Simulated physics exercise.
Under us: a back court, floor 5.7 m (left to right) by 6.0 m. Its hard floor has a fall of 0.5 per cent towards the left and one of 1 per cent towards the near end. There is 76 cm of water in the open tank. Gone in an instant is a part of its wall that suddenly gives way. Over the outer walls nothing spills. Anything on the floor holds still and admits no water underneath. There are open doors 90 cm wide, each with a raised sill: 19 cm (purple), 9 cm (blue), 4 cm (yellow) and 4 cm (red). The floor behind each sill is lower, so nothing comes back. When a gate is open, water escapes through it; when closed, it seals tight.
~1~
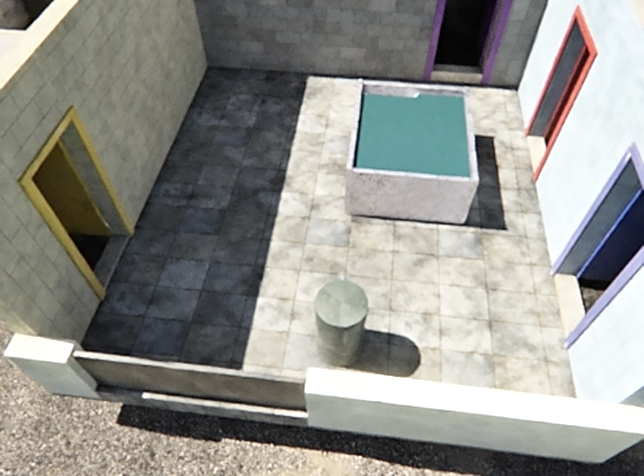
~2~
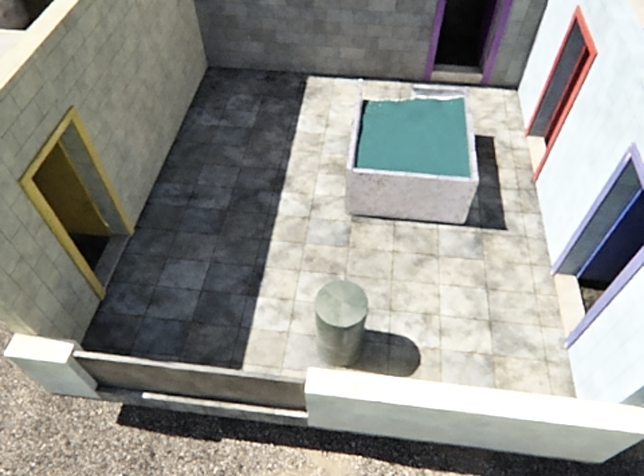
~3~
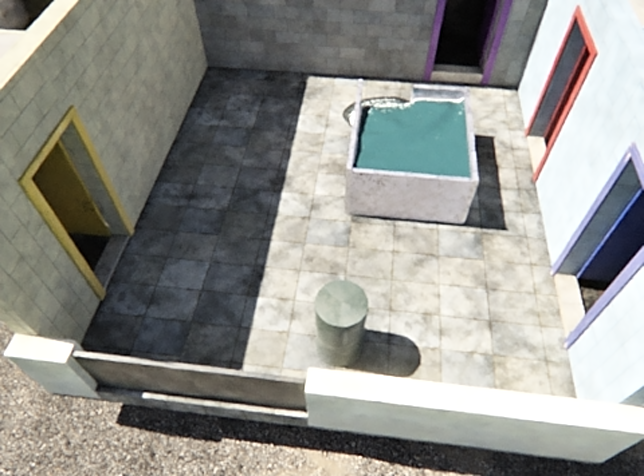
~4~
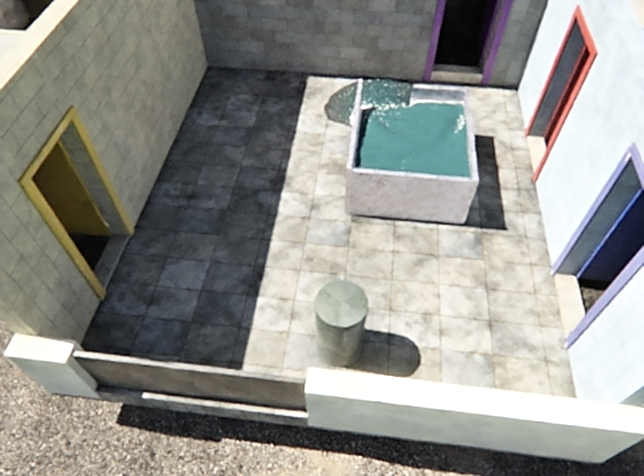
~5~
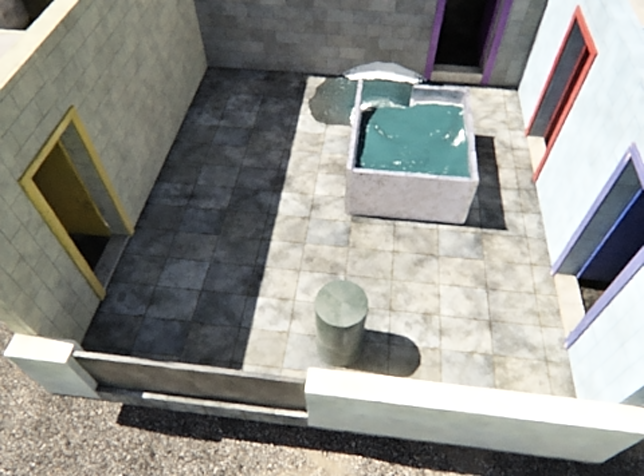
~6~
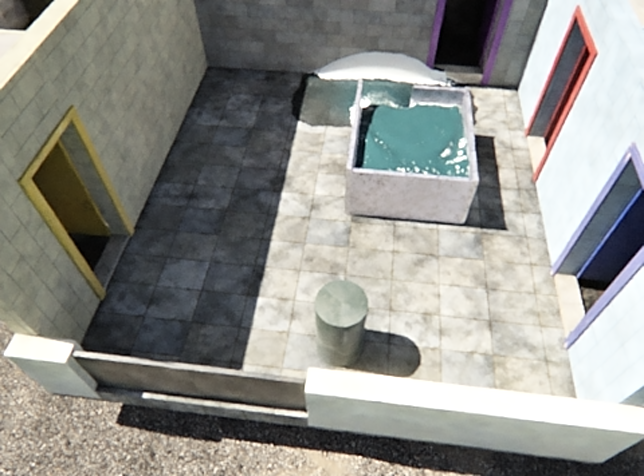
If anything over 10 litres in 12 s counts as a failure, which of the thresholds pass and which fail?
The purple door passes. The blue door passes. The yellow door fails. The red door fails.
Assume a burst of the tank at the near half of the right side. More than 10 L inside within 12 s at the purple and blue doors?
Short answer, against that limit: Purple is fine, blue overshoots.
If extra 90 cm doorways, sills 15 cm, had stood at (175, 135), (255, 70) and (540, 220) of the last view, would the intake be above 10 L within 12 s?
In sequence the answers are less than that, less than that and less than that.
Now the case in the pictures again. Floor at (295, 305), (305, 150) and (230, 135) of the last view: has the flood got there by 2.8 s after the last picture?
Well, the first is untouched by it, the next untouched by it, the last drenched.
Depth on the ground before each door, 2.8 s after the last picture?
Depths in centimetres - purple: 12, blue: 2, yellow: 3, red: 8.
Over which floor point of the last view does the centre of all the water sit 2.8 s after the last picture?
I'd put it close to (364, 138).
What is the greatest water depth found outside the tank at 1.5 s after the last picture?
I'd put it at close to 34 cm.
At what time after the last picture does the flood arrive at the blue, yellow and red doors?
So blue at 2.4 s, yellow at 2.4 s, and red at 1.2 s.
Then, 0.7 s after the last picture water covers 15 % of the floor and is deepest (44 cm) near (380, 85); purple door 18 cm at the sill, 0 L in, blue door not reached, yellow door not reached, red door not reached.
Then, 1.5 s after the last picture water covers 25 % of the floor and is deepest (34 cm) near (380, 85); purple door 16 cm at the sill, 2 L in, blue door not reached, yellow door not reached, red door 7 cm at the sill, 0 L in.
Then, 2.8 s after the last picture water covers 55 % of the floor and is deepest (24 cm) near (380, 85); purple door 12 cm at the sill, 3 L in, blue door 2 cm at the sill, 0 L in, yellow door 3 cm at the sill, 0 L in, red door 8 cm at the sill, 10 L in.
Then, 6.3 s after the last picture water covers 90 % of the floor and is deepest (18 cm) near (352, 400); purple door 5 cm at the sill, 3 L in, blue door 5 cm at the sill, 0 L in, yellow door 4 cm at the sill, 0 L in, red door 5 cm at the sill, 27 L in.
Then, 11.3 s after the last picture water covers 100 % of the floor and is deepest (11 cm) near (72, 366); purple door 3 cm at the sill, 3 L in, blue door 8 cm at the sill, 0 L in, yellow door 10 cm at the sill, 37 L in, red door 3 cm at the sill, 29 L in.
